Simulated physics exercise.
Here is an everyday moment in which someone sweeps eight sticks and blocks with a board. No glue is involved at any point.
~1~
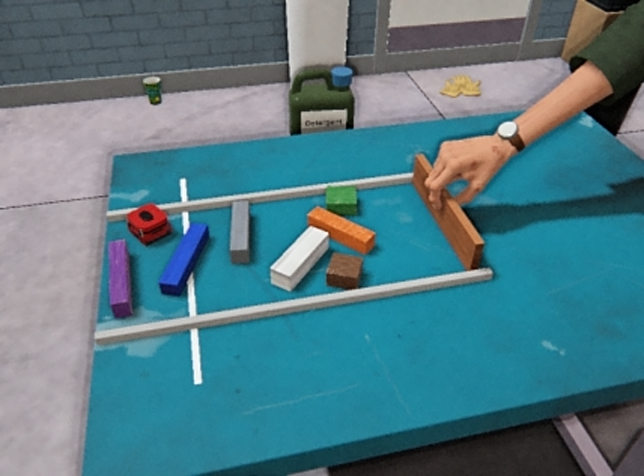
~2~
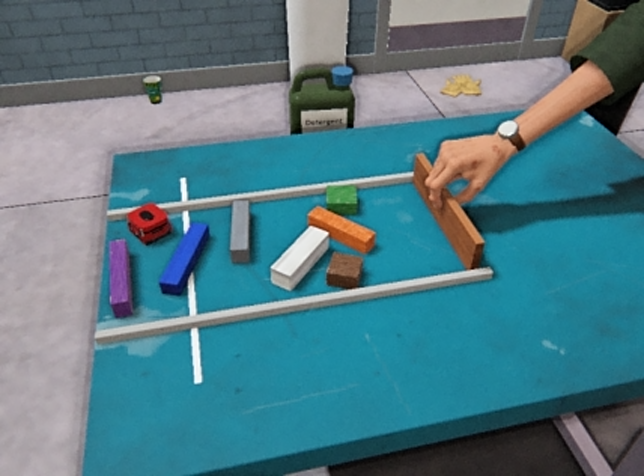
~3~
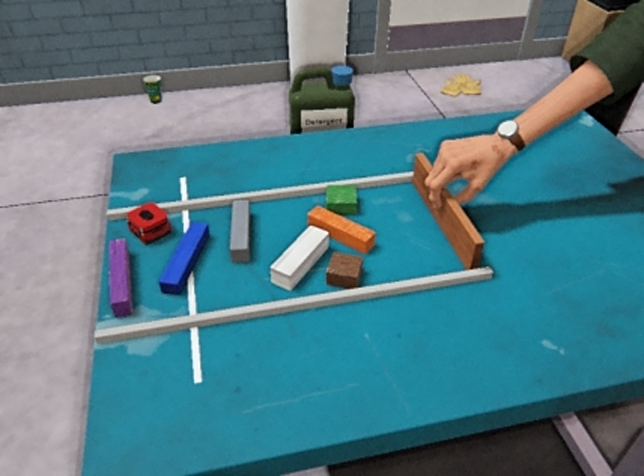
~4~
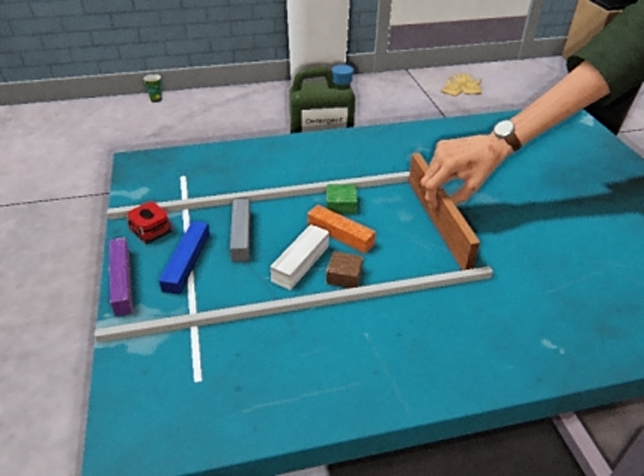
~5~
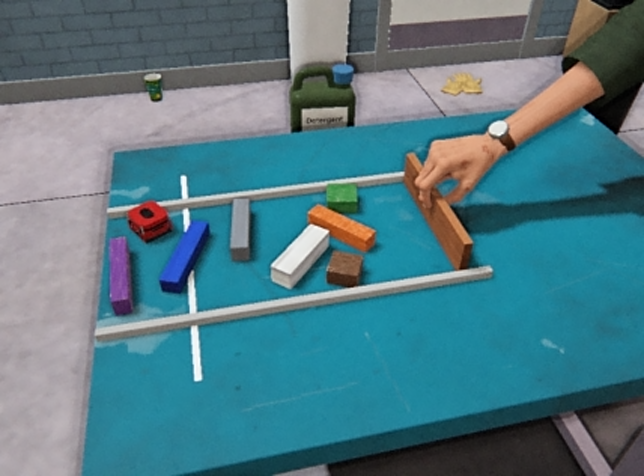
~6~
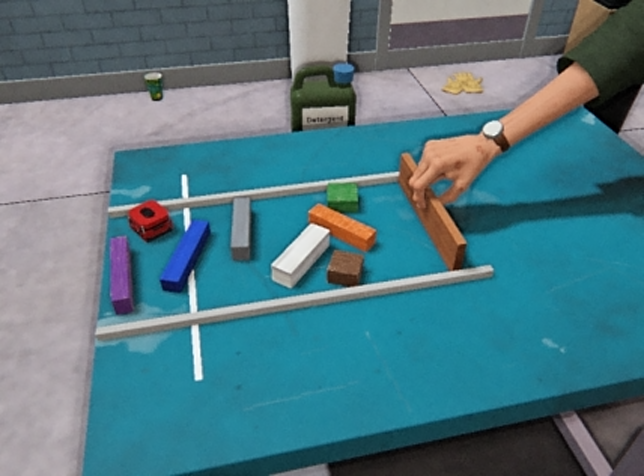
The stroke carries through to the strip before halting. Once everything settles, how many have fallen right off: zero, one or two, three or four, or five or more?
By then, one or two have fallen off.
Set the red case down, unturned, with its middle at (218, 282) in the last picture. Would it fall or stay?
It simply keeps its place on top.
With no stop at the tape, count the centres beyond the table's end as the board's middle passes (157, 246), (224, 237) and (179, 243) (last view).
The counts are 4, 0 and 3, in that order.
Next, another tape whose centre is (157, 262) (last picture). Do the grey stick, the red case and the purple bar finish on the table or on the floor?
Here the grey stick drops down while the red case drops down and the purple bar drops down.
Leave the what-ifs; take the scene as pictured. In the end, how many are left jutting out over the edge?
Answer: 1.
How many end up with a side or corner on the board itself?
It adds up to 3.
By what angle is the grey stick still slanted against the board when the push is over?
It measures close to 5 degrees.
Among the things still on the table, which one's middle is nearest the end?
The one out in front is the blue stick.
Soon after, none off yet; purple bar at rest near (121, 273); red case at rest near (150, 221); blue stick at rest near (187, 255).
After that, none off yet; purple bar at rest near (121, 273); red case displaced a little near (133, 219); blue stick displaced a little near (144, 262).
In the end, the number that fall off is one or two; gone, red case and purple bar.
